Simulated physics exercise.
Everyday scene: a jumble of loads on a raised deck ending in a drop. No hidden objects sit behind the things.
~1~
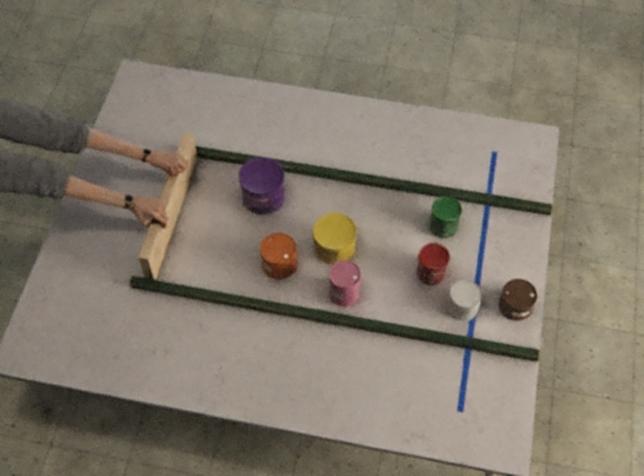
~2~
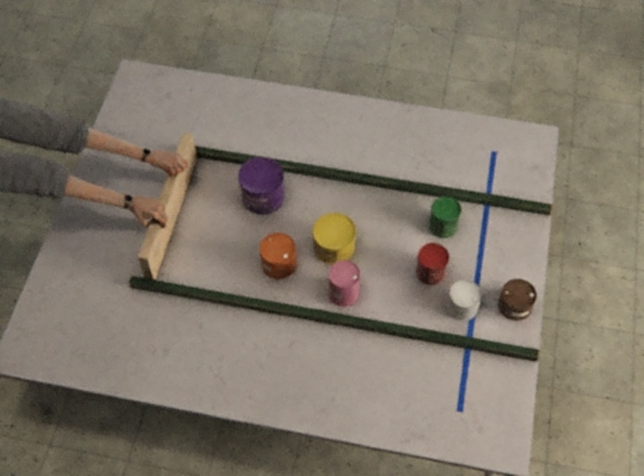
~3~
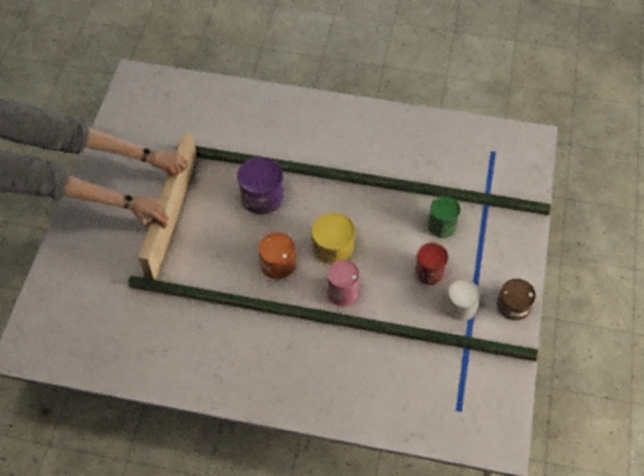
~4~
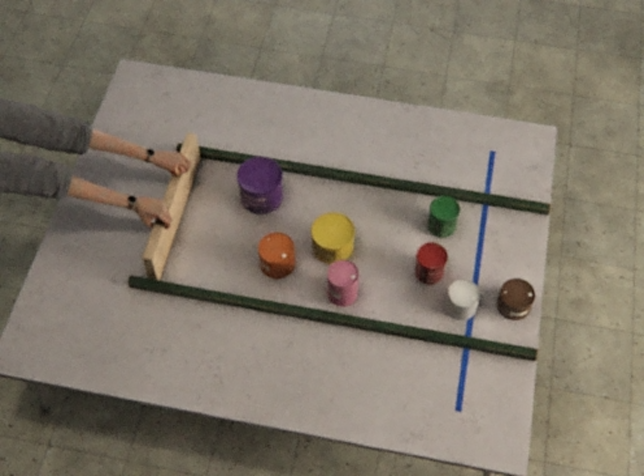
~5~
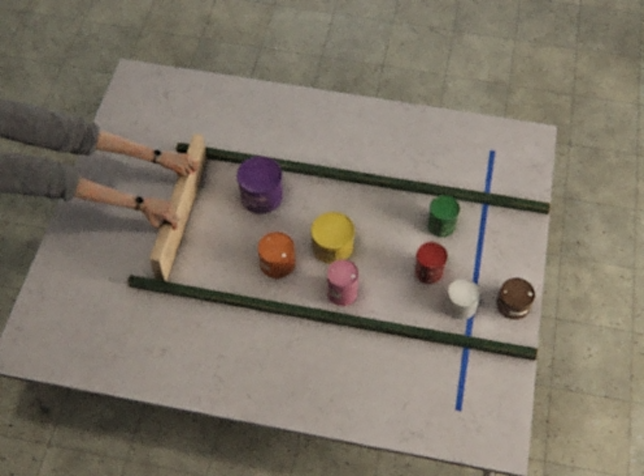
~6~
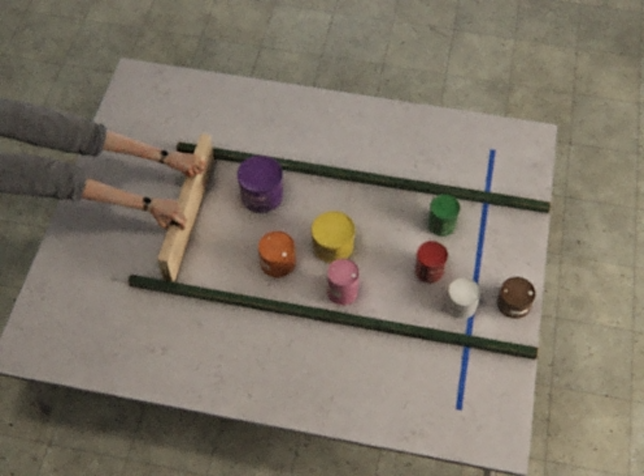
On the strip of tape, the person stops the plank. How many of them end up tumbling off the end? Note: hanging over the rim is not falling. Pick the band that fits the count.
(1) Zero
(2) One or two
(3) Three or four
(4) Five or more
2.
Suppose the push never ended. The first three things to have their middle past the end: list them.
Brown canister, green pail, red pail.
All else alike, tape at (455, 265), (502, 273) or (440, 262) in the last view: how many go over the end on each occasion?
Down on the ground: 0, 4 and 0.
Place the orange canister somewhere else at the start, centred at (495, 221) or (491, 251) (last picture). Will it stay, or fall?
Well, it tips off the first time and remains the second time.
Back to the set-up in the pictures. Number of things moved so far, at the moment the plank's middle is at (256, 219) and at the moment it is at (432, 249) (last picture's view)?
At the first place 1, at the second 7.
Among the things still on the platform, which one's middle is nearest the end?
Foremost: The green pail.
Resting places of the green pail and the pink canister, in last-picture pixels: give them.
In the last picture the green pail sits around (544, 233) and the pink canister around (488, 319).
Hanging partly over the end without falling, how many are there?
The total here is 1.
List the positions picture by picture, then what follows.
In the first picture, brown canister (518, 300); white canister (464, 301); green pail (445, 218); plank (170, 205); tape (479, 271).
In the second picture, white canister (464, 301); purple pail (262, 186).
In the third picture, green pail (444, 218); plank (170, 205).
In the fourth picture, brown canister (516, 299); pink canister (343, 284).
In the fifth picture, white canister (462, 300); yellow pail (333, 238).
In the sixth picture, brown canister (516, 298); white canister (463, 299); green pail (444, 216); plank (188, 207); tape (478, 268).
Soon after, none off yet; brown canister at rest near (516, 298); white canister at rest near (463, 299); green pail at rest near (444, 216).
Then, none off yet; brown canister at rest near (516, 298); white canister at rest near (463, 299); green pail moving near (446, 216).
By the end, the number that fall off is one or two; fallen, brown canister.
